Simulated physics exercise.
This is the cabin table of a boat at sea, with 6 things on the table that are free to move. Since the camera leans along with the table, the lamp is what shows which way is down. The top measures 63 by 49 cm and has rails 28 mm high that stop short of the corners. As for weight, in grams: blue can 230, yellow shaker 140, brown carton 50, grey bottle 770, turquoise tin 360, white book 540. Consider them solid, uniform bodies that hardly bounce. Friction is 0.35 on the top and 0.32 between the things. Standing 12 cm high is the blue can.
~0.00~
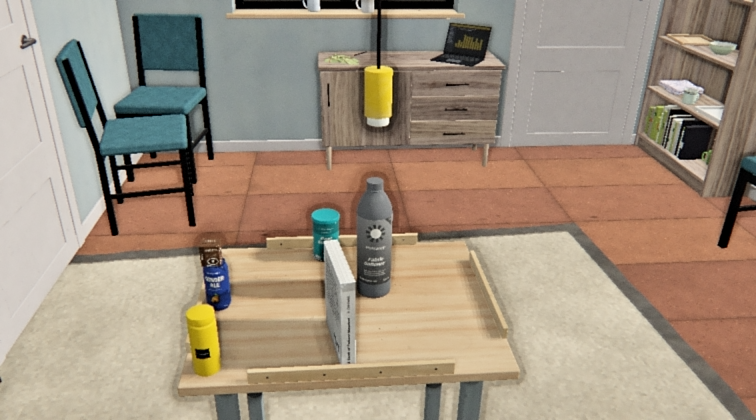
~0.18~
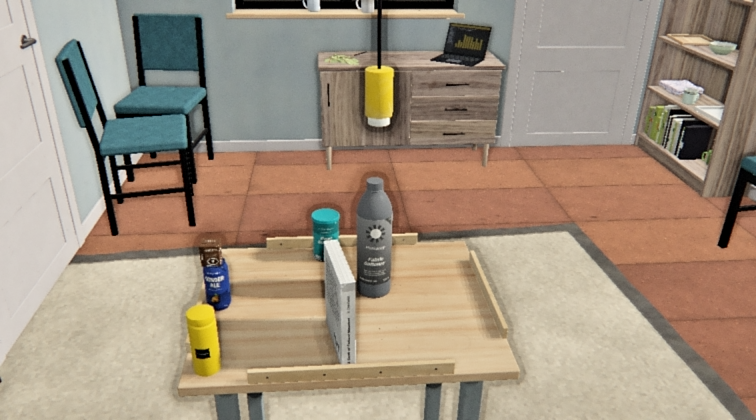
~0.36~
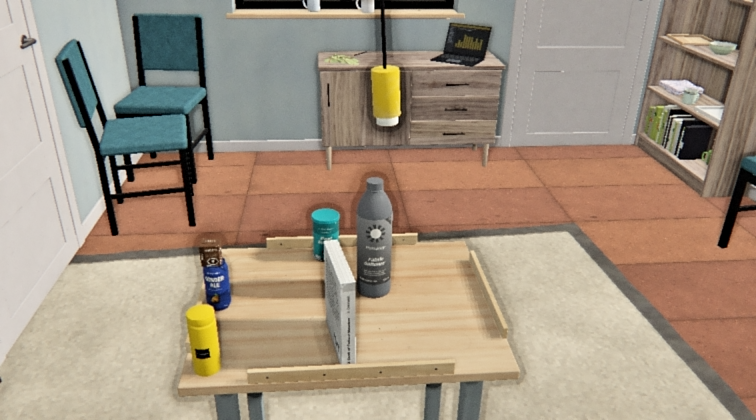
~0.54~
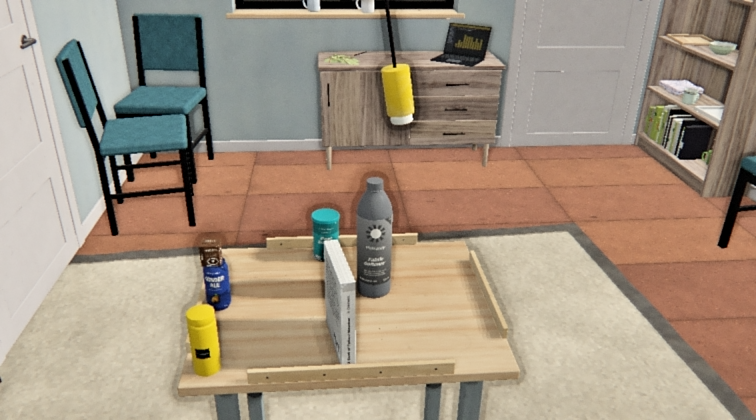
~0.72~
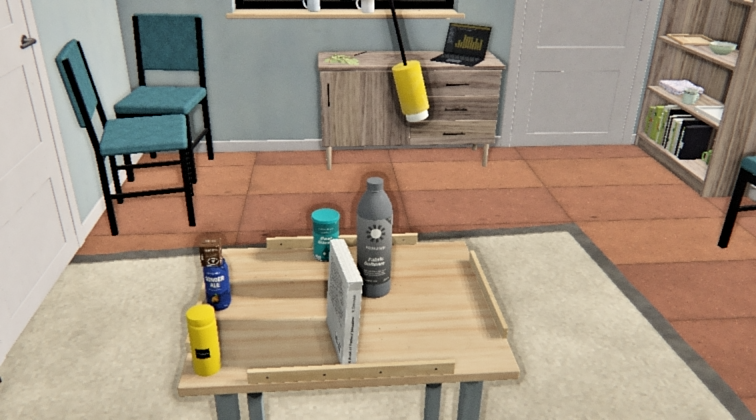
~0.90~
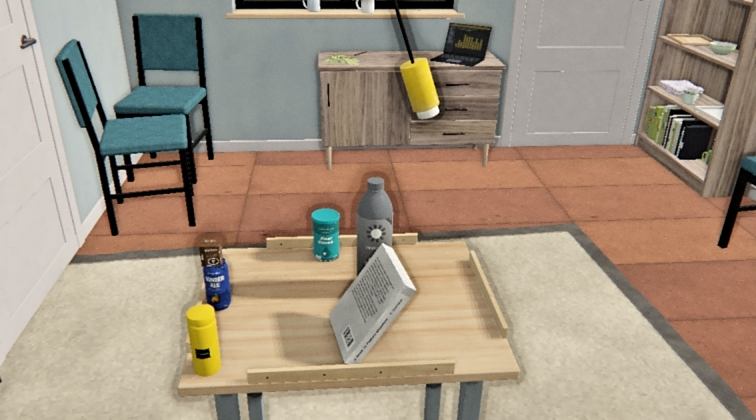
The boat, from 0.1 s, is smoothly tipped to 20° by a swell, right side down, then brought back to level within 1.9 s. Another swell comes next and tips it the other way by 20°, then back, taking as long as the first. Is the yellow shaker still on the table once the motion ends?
That one makes it.
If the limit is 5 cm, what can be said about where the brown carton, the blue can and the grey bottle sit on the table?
Brown carton: Is displaced; blue can: Remains in place; grey bottle: Is displaced.
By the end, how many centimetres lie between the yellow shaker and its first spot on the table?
About 0 cm.
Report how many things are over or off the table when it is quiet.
So, 3 in all.
Around 1.10 s, floor tilted 20°, right side down; white book on its side; grey bottle tipped 4° against what carries it.
Around 1.40 s, floor tilted 14°, right side down; white book on its side; brown carton tipped 54° against what carries it; grey bottle tipped 44° against what carries it.
Around 1.50 s, floor tilted 11°, right side down; brown carton on its side; grey bottle on its side; white book on its side.
Around 3.00 s, floor tilted 20°, left side down; brown carton on its side; grey bottle on its side; white book on its side.
Finally (4.4 s), on their side or leaning hard on the table, brown carton, grey bottle and white book; the other 3 still in place (within 5 cm). In the last view, yellow shaker near (204, 341).
